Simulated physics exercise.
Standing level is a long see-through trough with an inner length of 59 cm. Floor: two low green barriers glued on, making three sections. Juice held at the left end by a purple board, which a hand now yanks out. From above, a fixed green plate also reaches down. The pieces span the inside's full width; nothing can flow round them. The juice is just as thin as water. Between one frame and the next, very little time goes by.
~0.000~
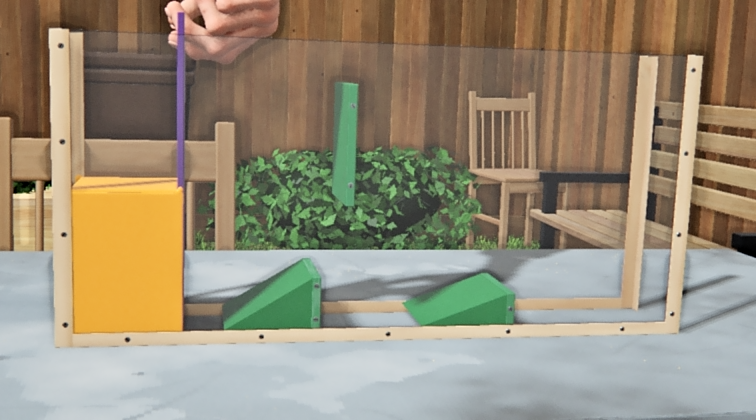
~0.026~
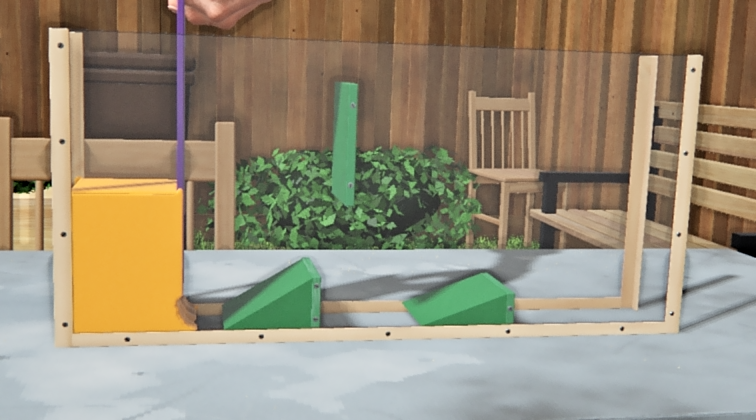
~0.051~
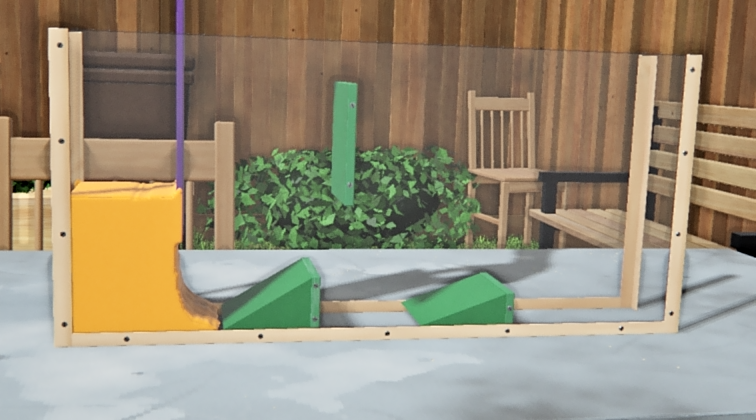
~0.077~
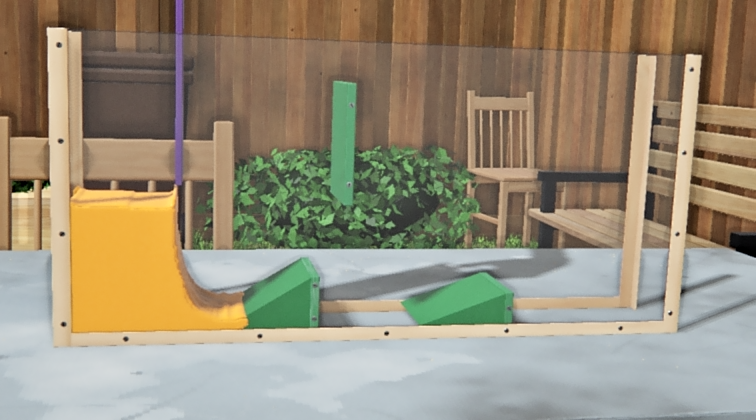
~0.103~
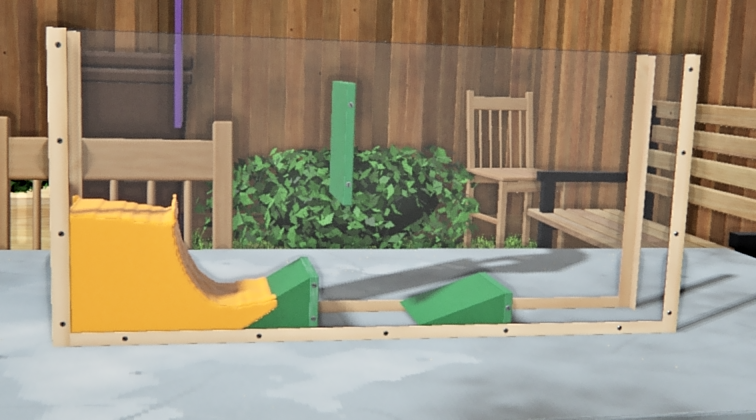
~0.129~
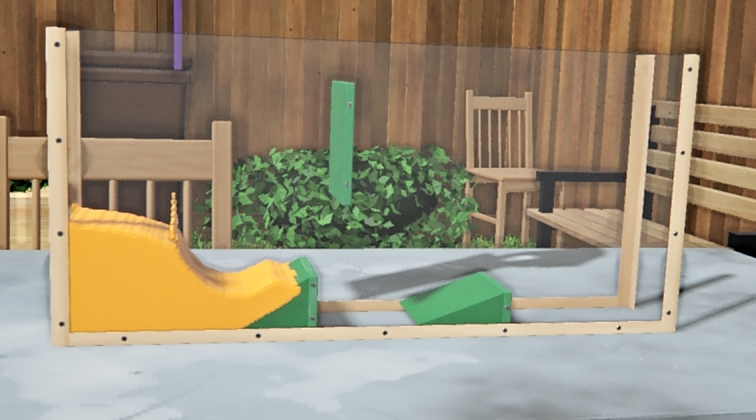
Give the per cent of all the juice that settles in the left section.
Close to 56 per cent.
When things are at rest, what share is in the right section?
About 26 %.
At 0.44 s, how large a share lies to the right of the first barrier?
Around 38 percent at that time.
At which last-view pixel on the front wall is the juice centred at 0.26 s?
The centre of mass sits near (217, 287) on the front wall.
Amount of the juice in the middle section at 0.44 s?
Share there: Around 24 %.
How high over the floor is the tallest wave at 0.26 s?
Max height: Approx. 10.0 cm.
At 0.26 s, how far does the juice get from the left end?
About 34 cm.
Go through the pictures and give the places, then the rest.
The first picture shows level at the left end (79, 192); front at (176, 328); board bottom (180, 329); the first barrier (ramped) has its top at (317, 279); the second barrier (ramped) has its top at (512, 295).
The second picture shows level at the left end (79, 193); front at (192, 328); board bottom (180, 296).
The third picture shows level at the left end (78, 198); front at (215, 327); board bottom (179, 240).
The fourth picture shows level at the left end (77, 206); front at (237, 326); board bottom (179, 184).
The fifth picture shows level at the left end (77, 216); front at (235, 326); board bottom (178, 126).
The sixth picture shows level at the left end (76, 226); front at (237, 326); the board is clear.
Then, 0.26 s in, the shares are 80, 20 and 0 per cent from left to right.
Then, 0.44 s in, the shares are 62, 25 and 13 per cent from left to right.
Then, 0.79 s in, the shares are 58, 17 and 25 per cent from left to right.
Finally, the split from left to right is 56, 19 and 25 per cent.
